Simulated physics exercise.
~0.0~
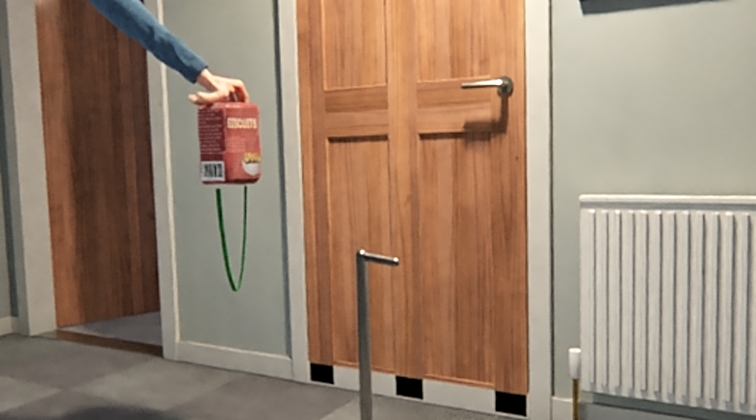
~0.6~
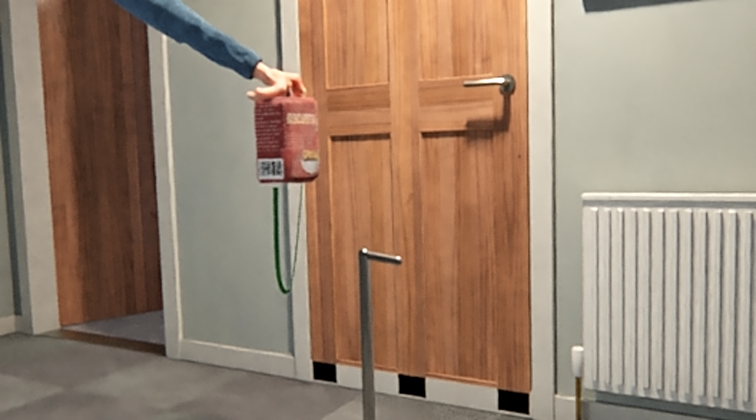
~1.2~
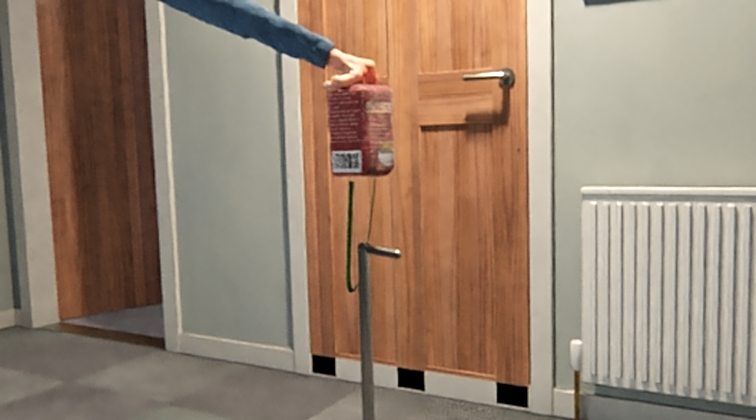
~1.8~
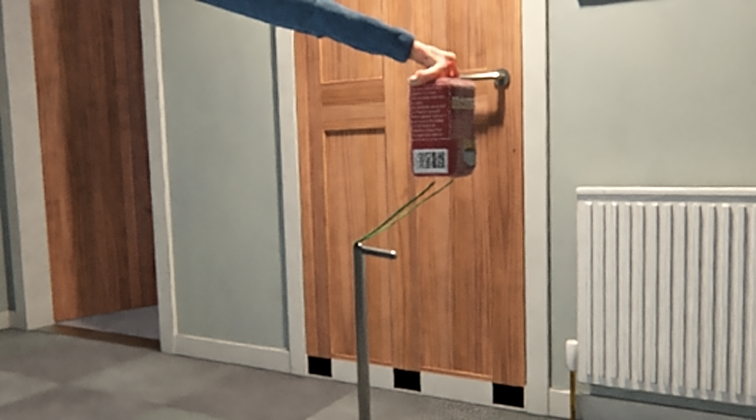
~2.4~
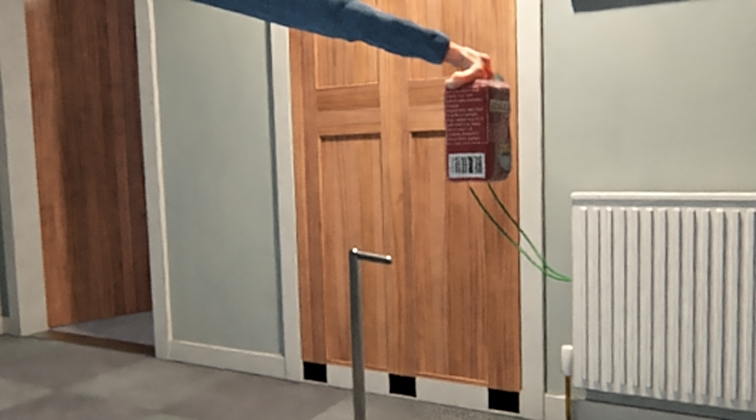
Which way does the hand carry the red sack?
The hand carries the red sack to the right, taking it past the metal stand.
The clip shows a hand in a blue sleeve carrying a red sack rightwards past a metal stand, its green ribbon loop hanging below. The loop slants back towards the stand's top, then swings out to the right as the sack ends up clear, beyond the post.
